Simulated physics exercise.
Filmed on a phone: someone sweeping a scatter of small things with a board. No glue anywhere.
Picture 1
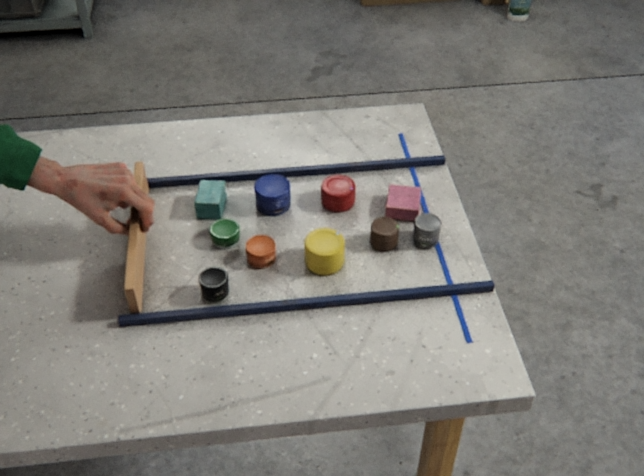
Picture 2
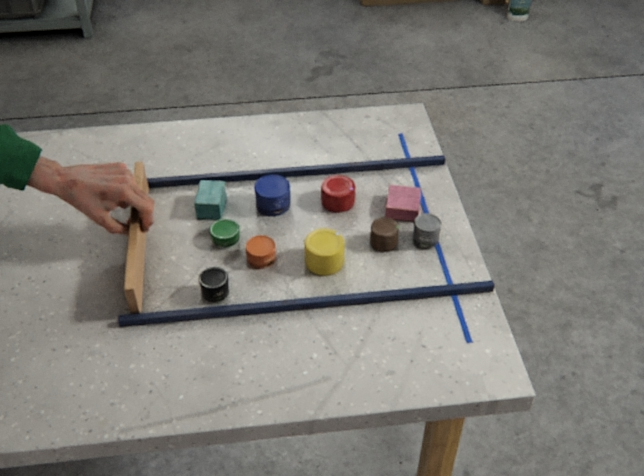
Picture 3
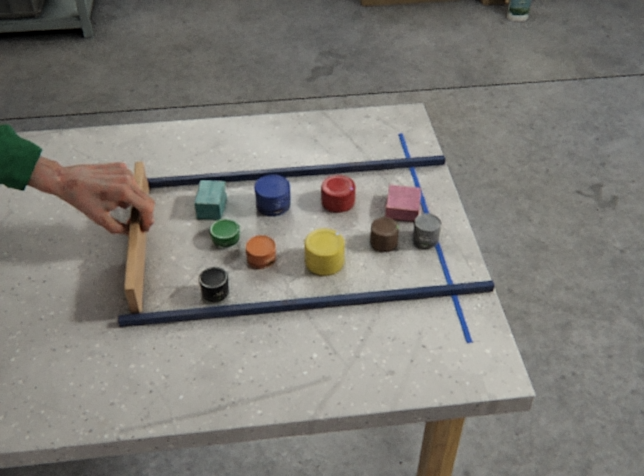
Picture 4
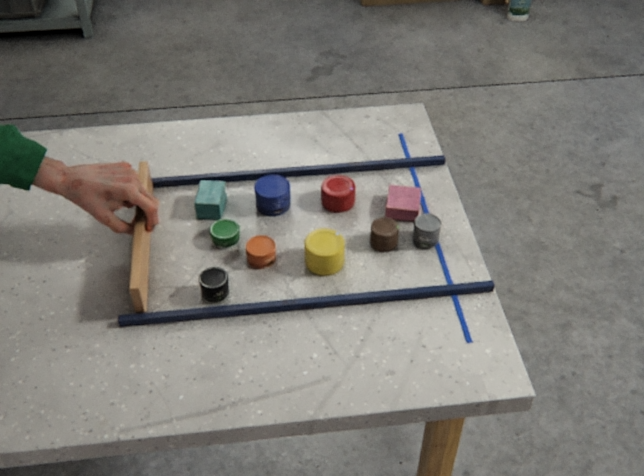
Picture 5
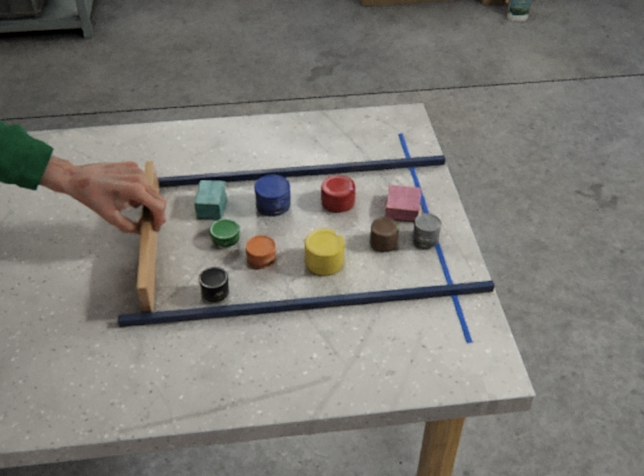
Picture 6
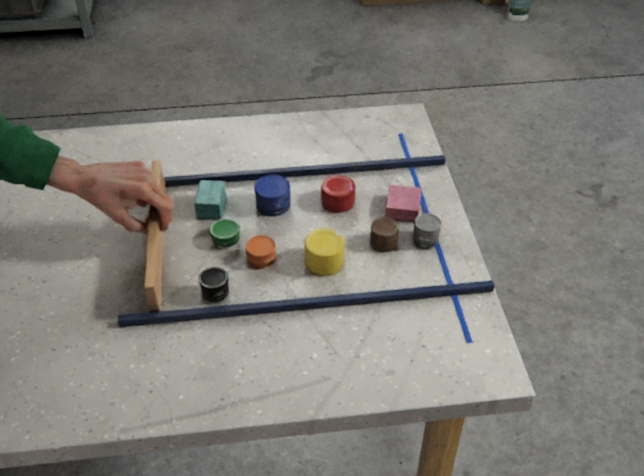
A hand in a green sleeve held a wooden board upright between two dark rails, then slid it slightly to the right, while the scattered colourful tubs and blocks stayed where they were.
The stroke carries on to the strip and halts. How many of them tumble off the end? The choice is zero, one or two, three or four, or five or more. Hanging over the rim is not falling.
The number that fall off is three or four.
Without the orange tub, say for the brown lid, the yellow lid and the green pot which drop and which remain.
The brown lid remains up, the yellow lid survives, the green pot does not fall.
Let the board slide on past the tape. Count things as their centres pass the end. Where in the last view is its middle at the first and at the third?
Near (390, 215) and (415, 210).
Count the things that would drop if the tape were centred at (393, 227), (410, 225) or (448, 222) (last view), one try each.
The counts: 1, 1 and 6.
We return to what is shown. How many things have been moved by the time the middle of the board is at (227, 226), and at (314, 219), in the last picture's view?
By then 3, and 8.
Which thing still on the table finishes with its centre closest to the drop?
Foremost is the brown lid.
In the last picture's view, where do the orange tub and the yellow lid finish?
The orange tub stops around (450, 232); the yellow lid around (476, 247).
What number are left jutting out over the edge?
That would be 2.
Early on, none off yet; grey tub at rest near (427, 231); pink block at rest near (403, 203); brown lid at rest near (384, 234).
Finally, the number that fall off is three or four; lost, blue tub, red lid, pink block and grey tub.
